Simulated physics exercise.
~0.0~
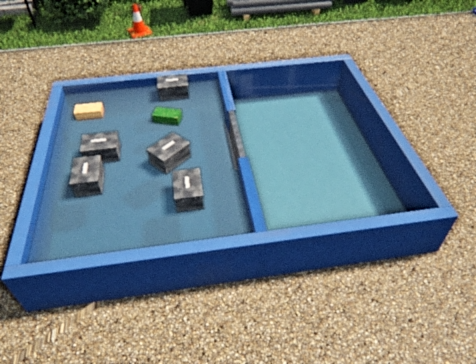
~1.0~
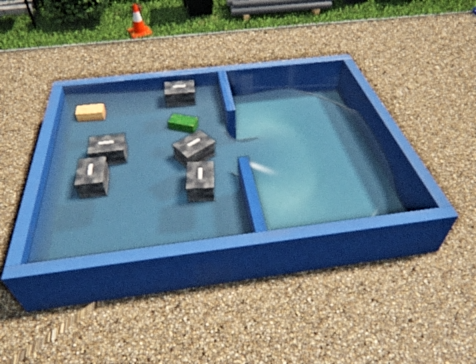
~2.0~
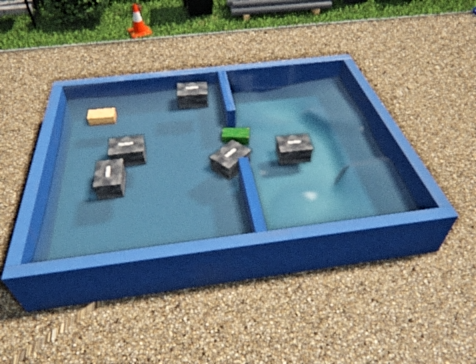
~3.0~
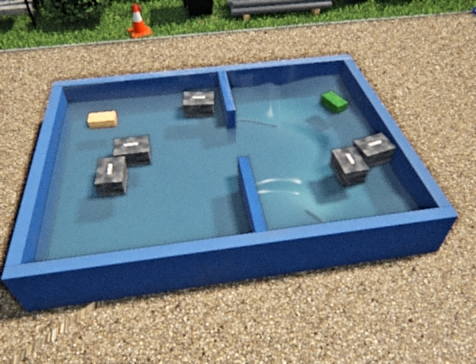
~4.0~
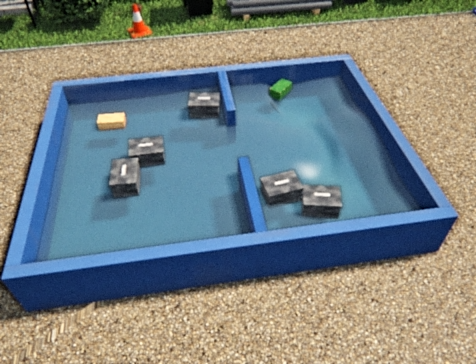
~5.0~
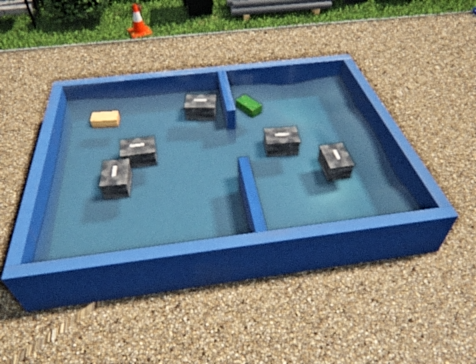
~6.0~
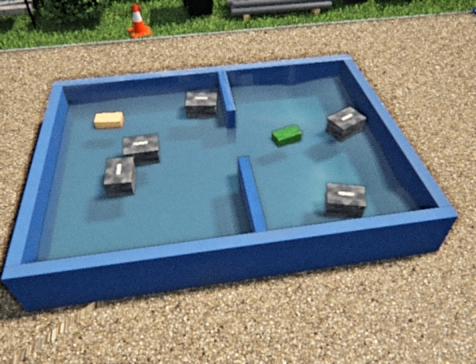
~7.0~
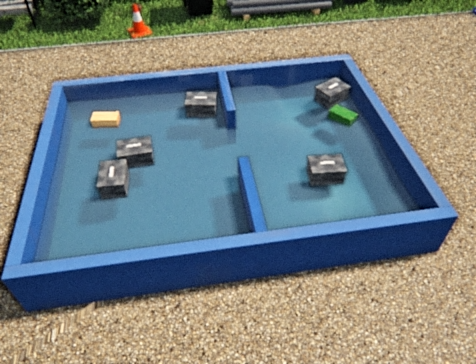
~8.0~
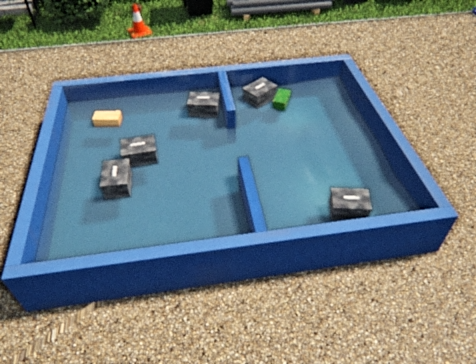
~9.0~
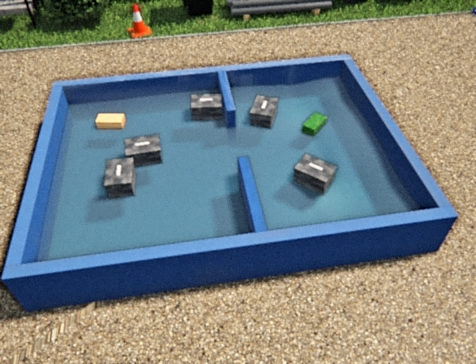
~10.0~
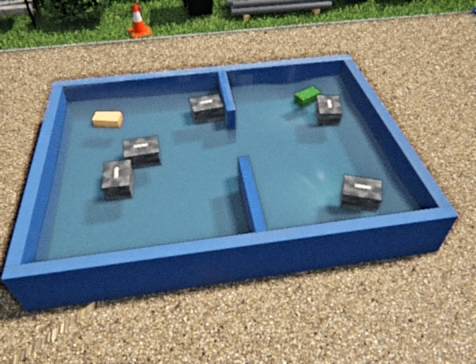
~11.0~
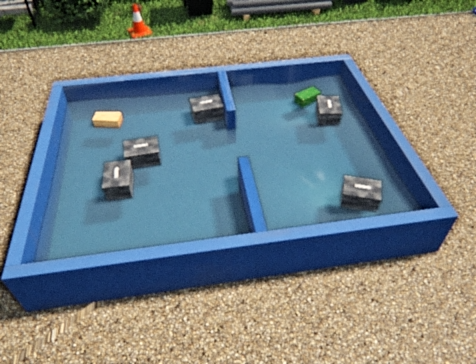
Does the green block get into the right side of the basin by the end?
Yes, the green block passes through the gap in the dividing wall and ends up floating near the back of the right side.
